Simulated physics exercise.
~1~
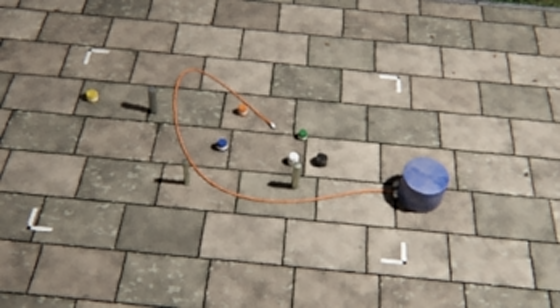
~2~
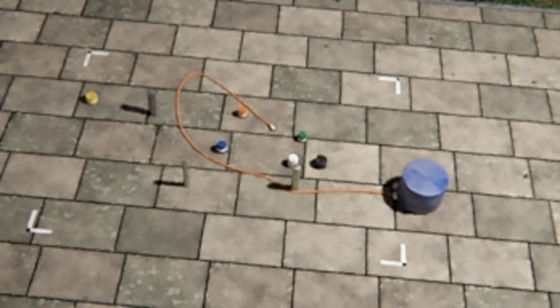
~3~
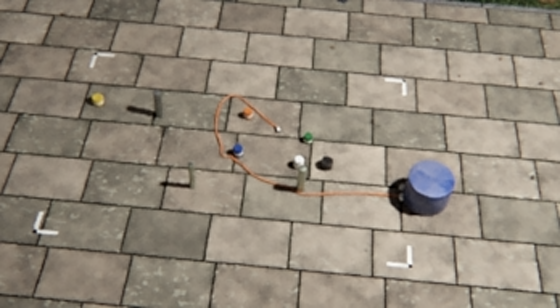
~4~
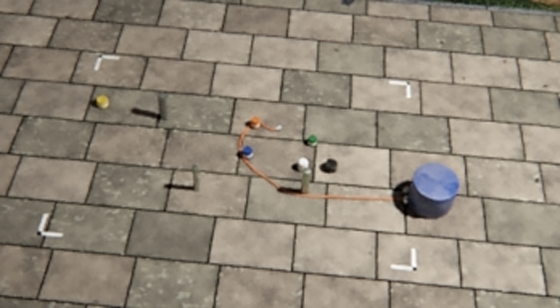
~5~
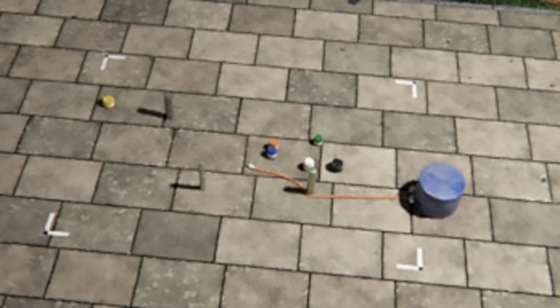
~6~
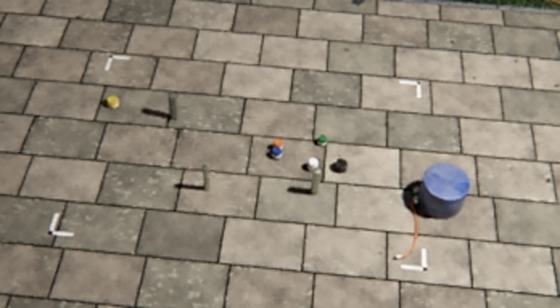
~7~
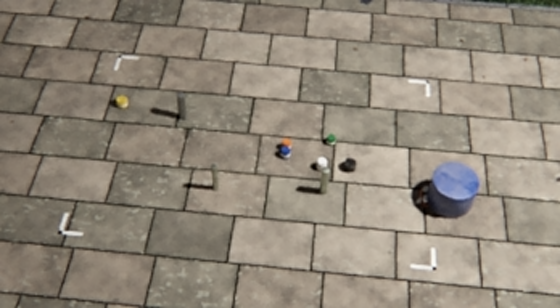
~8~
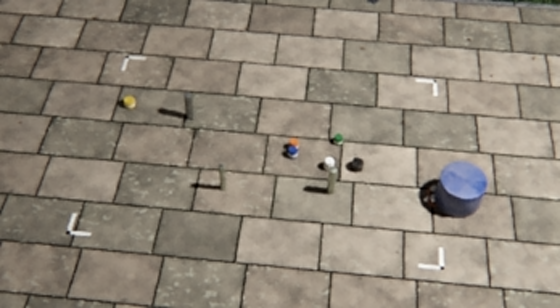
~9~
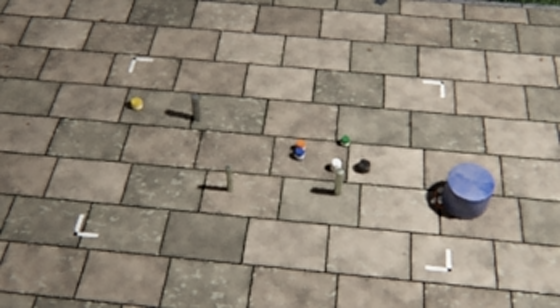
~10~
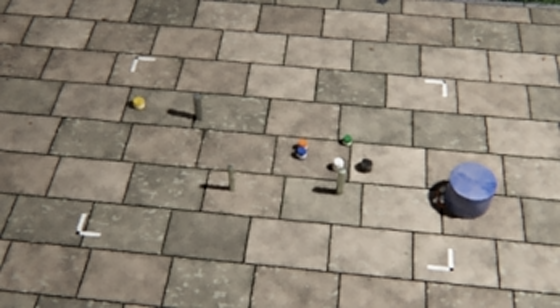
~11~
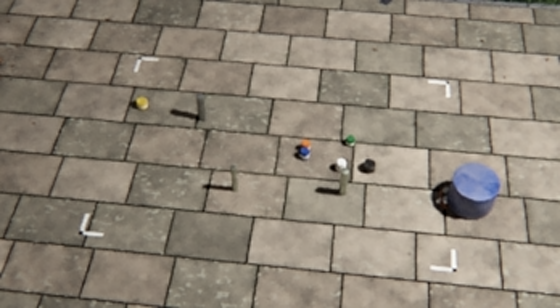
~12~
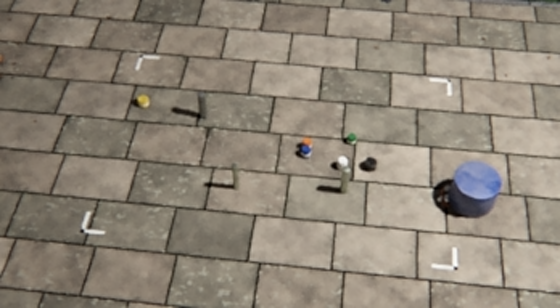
On grey paving, an orange cord winds into a blue reel, dragging two small jars together.
